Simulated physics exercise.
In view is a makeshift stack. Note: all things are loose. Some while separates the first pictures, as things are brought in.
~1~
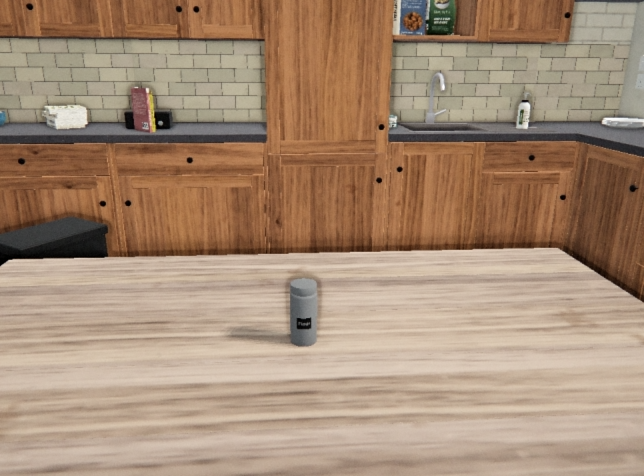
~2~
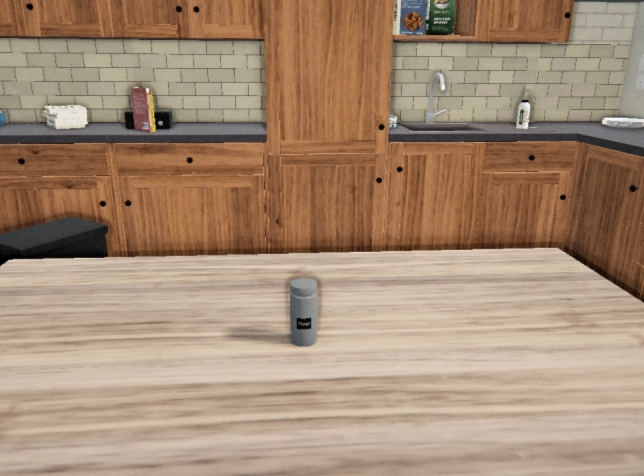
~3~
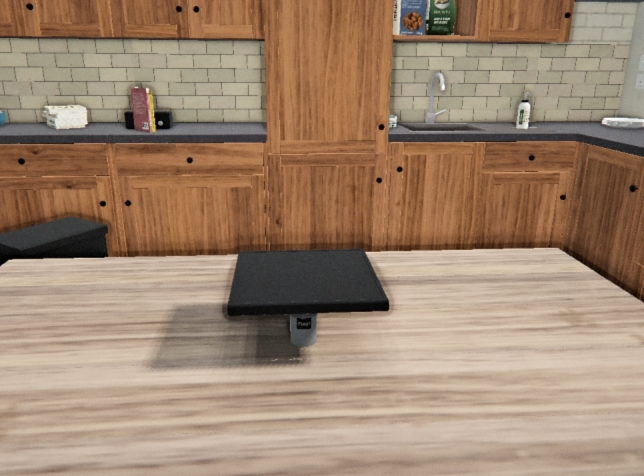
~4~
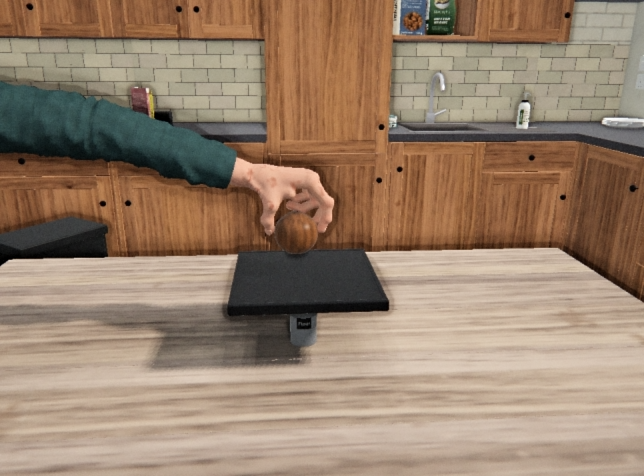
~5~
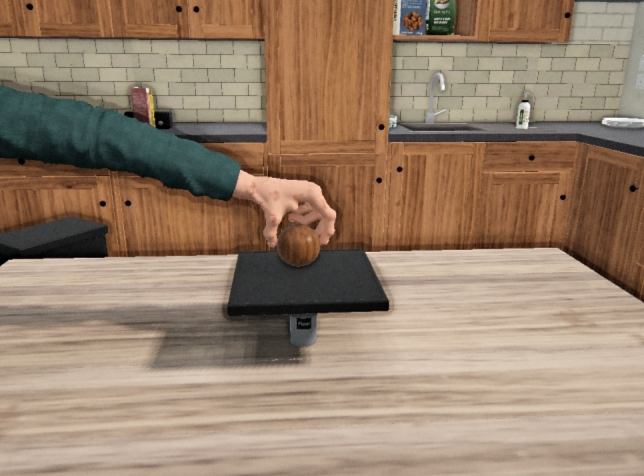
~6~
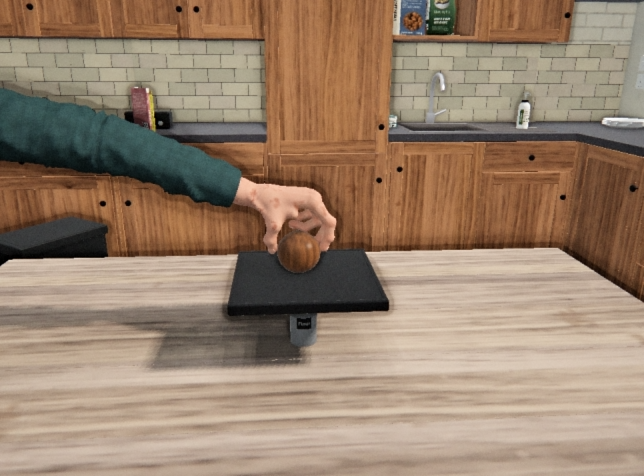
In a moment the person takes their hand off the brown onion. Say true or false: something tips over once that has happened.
False - nothing tips over.
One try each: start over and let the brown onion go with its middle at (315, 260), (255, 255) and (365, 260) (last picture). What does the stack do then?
The stack remains standing the first time, tumbles down the second time, and tumbles down the third time.
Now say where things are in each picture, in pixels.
The last thing is not in view yet, in the first picture.
The last thing is not in view yet, in the second picture.
The last thing is not in view yet; black lid (305, 278), in the third picture.
Still above its spot; brown onion (296, 233); black lid (305, 278), in the fourth picture.
Still above its spot; brown onion (299, 245); black lid (305, 278), in the fifth picture.
Set down, still held; brown onion (299, 252); black lid (305, 278), in the sixth picture.
Then, 0.20 s after the last picture, nothing has stirred.
Then, 0.60 s after the last picture, brown onion resting near (299, 252).
At rest, all 3 in place. Seen from the same camera at the end, brown onion near (299, 252). The stack keeps its balance.
